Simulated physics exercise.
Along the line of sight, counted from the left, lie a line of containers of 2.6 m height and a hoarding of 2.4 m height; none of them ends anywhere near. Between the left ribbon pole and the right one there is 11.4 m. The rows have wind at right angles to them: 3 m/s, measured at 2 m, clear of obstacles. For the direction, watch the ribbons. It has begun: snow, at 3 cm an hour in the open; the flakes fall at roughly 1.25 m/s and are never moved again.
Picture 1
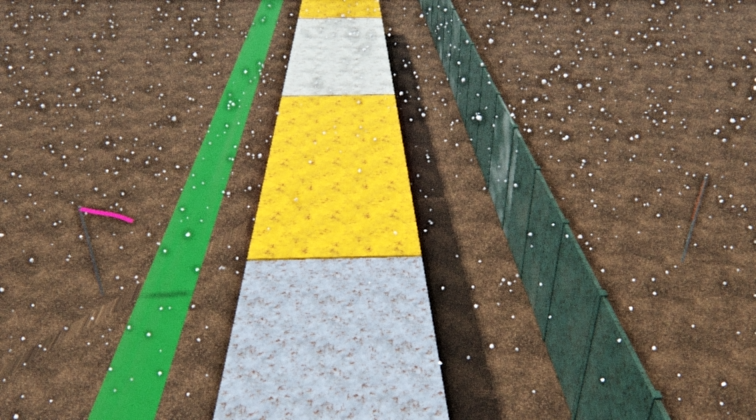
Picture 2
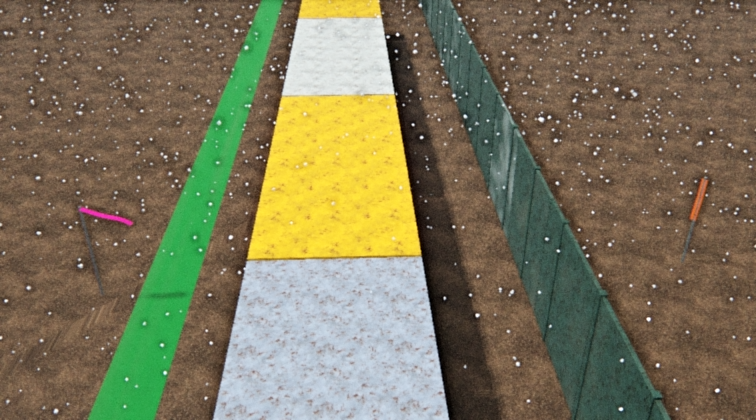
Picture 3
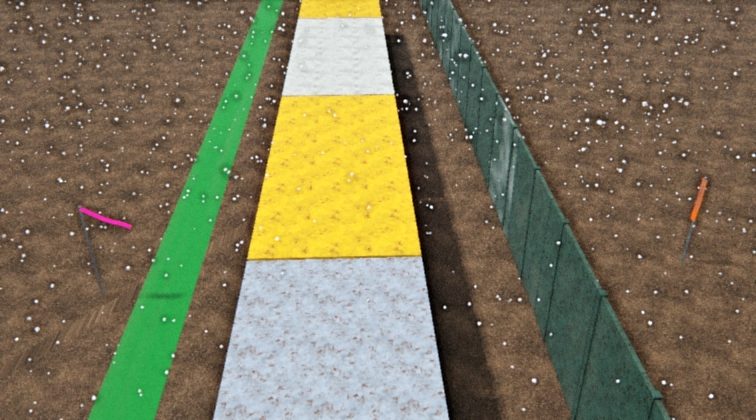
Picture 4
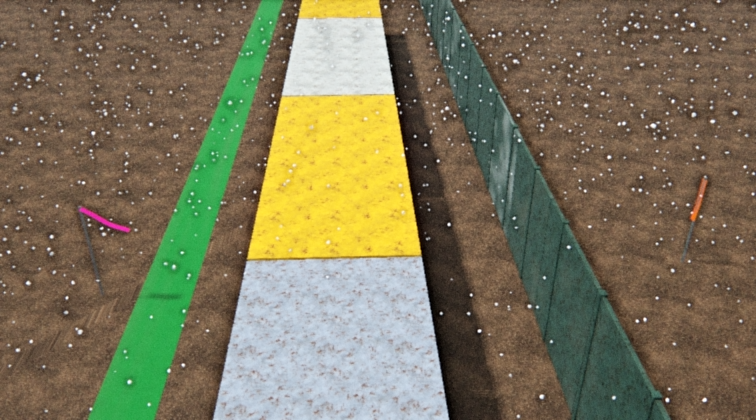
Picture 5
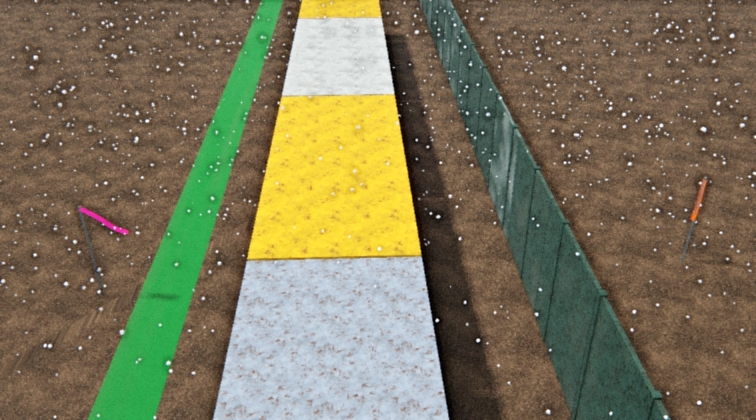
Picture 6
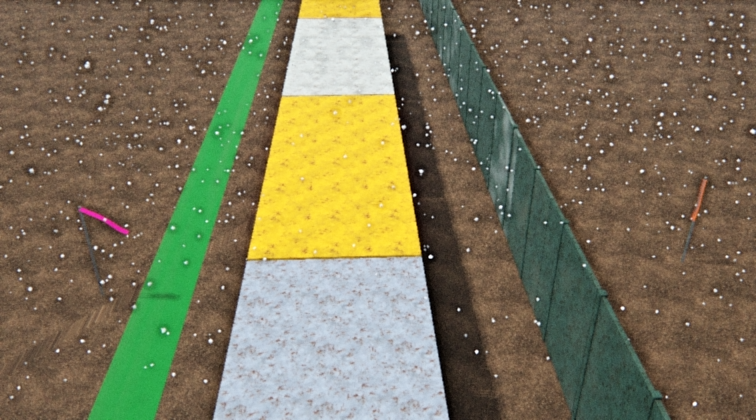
Snowflakes blow across brown ground as a pink ribbon on the left pole streams rightward and dips slightly, while beyond a green strip, yellow and pale containers and a dark green hoarding, an orange ribbon hangs almost straight.
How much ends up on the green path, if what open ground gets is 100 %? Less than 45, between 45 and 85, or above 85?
It comes to more than 85 % of what open ground receives.
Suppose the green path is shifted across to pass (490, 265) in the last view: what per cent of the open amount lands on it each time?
I'd say close to 80 per cent of the open amount.
10 minutes on, 5 mm on the green path, 5 mm in the open.
30 minutes on, 15 mm on the green path, 15 mm in the open.
60 minutes on, 30 mm on the green path, 30 mm in the open, so the green path has 100 % of the open amount; the left half of it has 96 %, the right half 103 %.
